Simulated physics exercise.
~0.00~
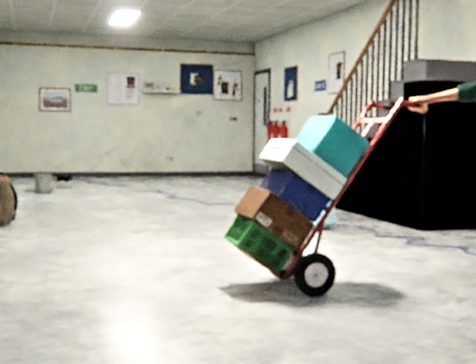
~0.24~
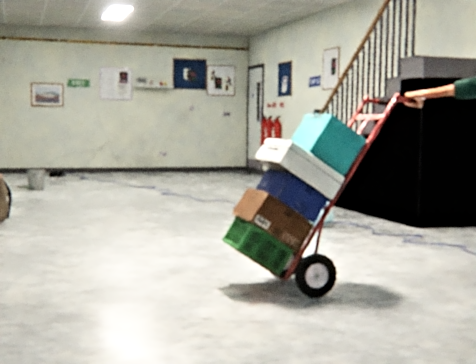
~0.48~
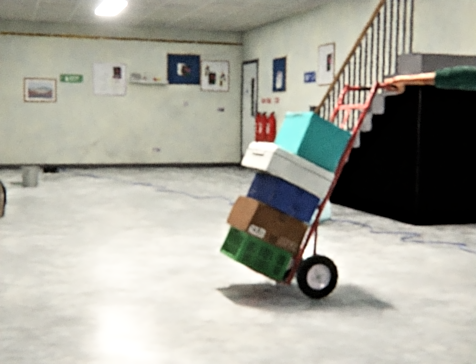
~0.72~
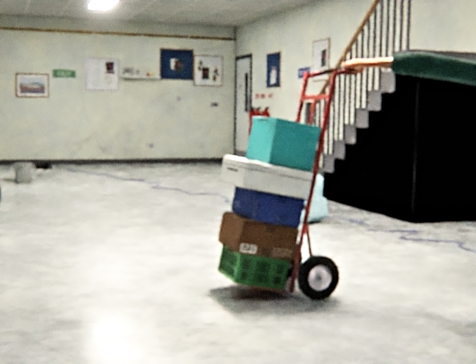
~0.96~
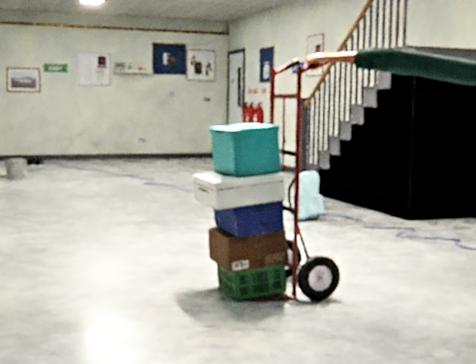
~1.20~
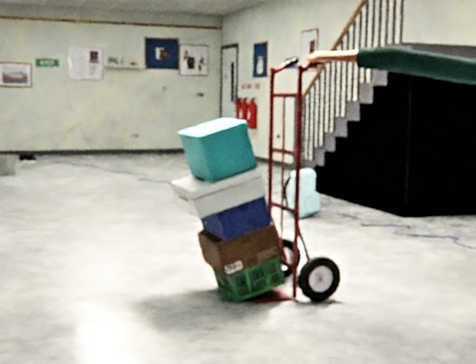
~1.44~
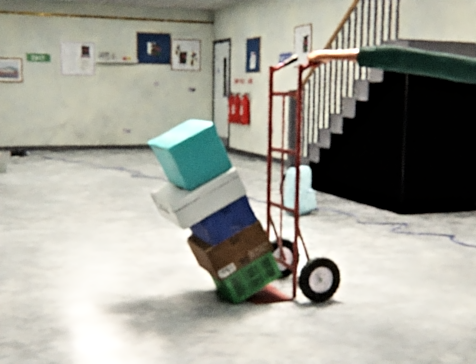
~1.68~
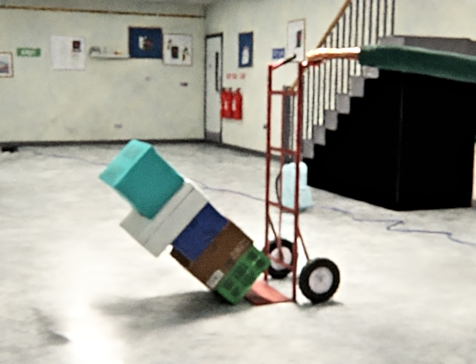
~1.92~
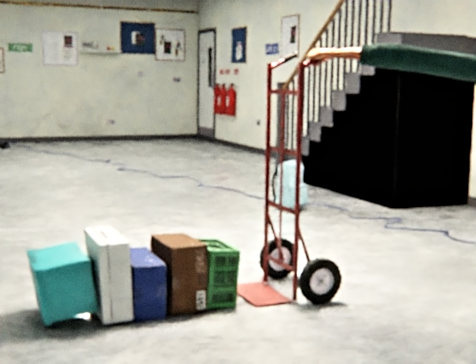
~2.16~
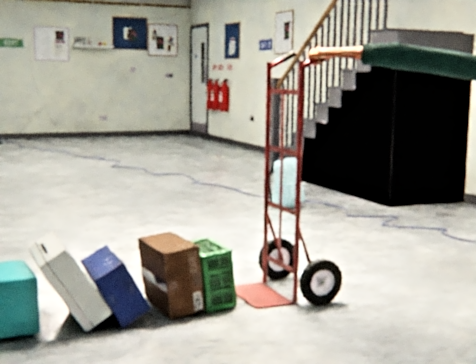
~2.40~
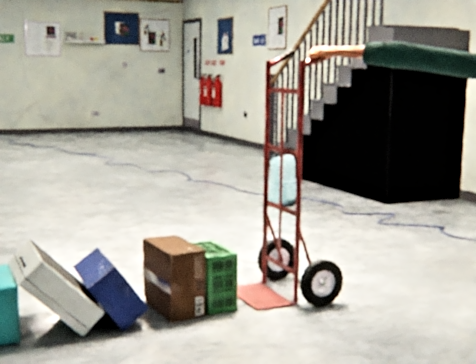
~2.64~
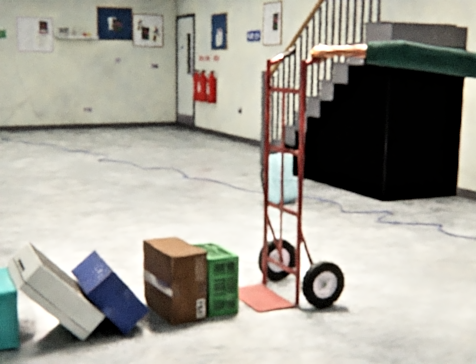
A loaded sack truck swings upright and its five stacked items topple left onto the floor.
